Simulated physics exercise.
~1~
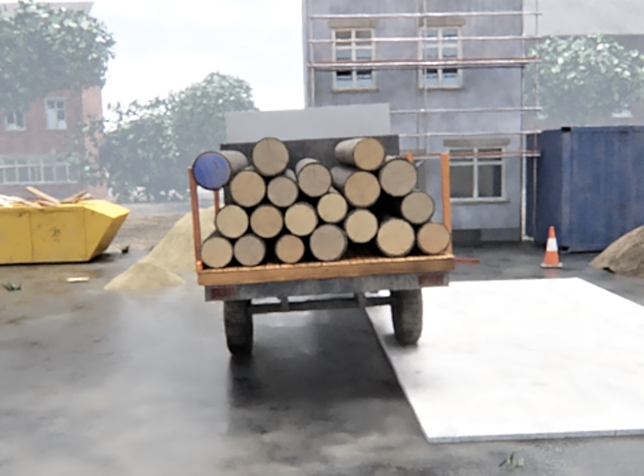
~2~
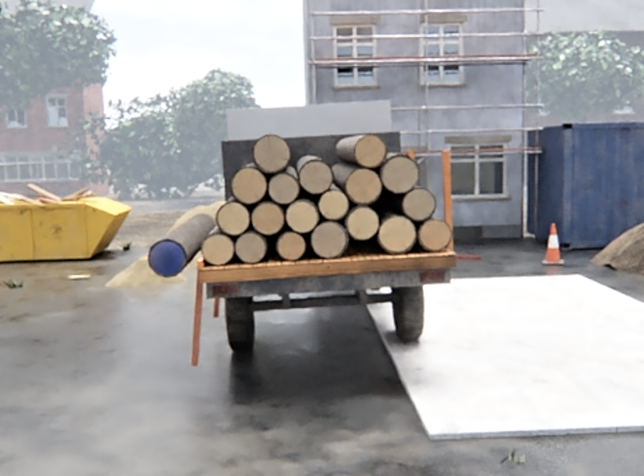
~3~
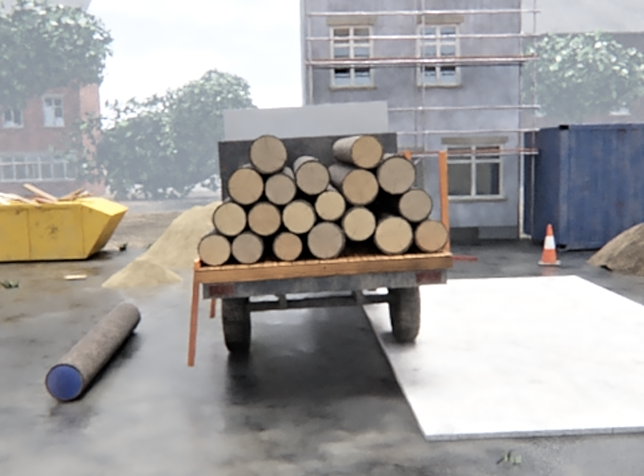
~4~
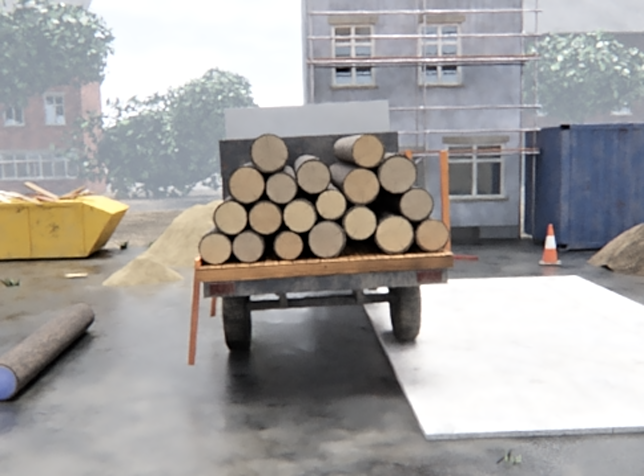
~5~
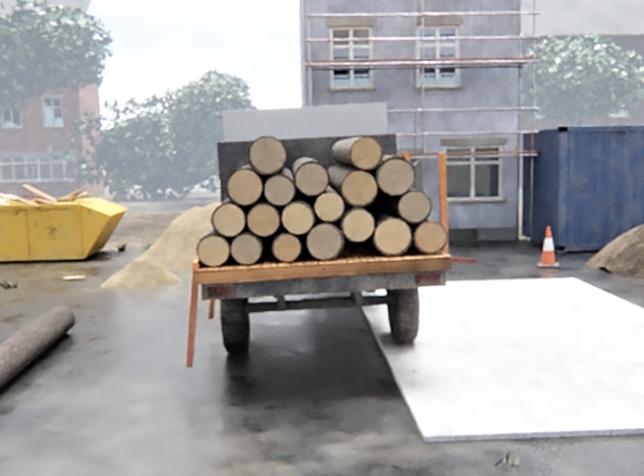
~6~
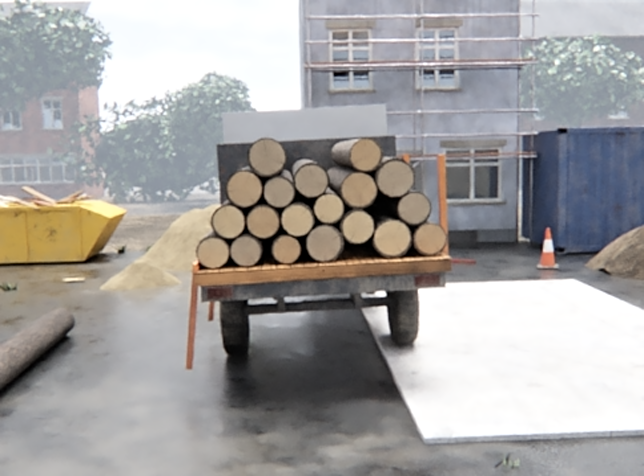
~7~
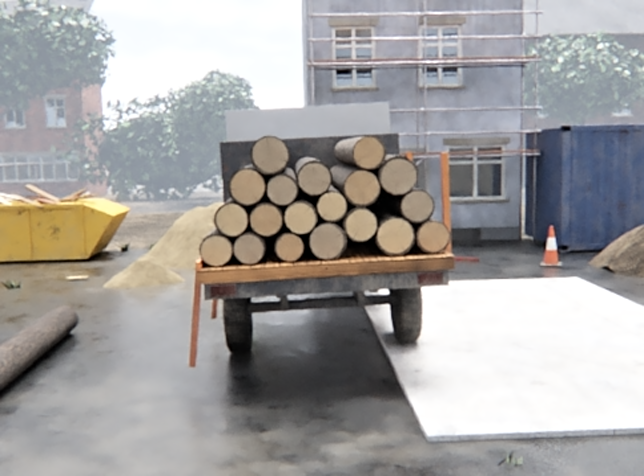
On a wet building yard, left posts swinging down on a log-laden flatbed, a blue-ended log dropping and rolling left, the rest staying stacked.
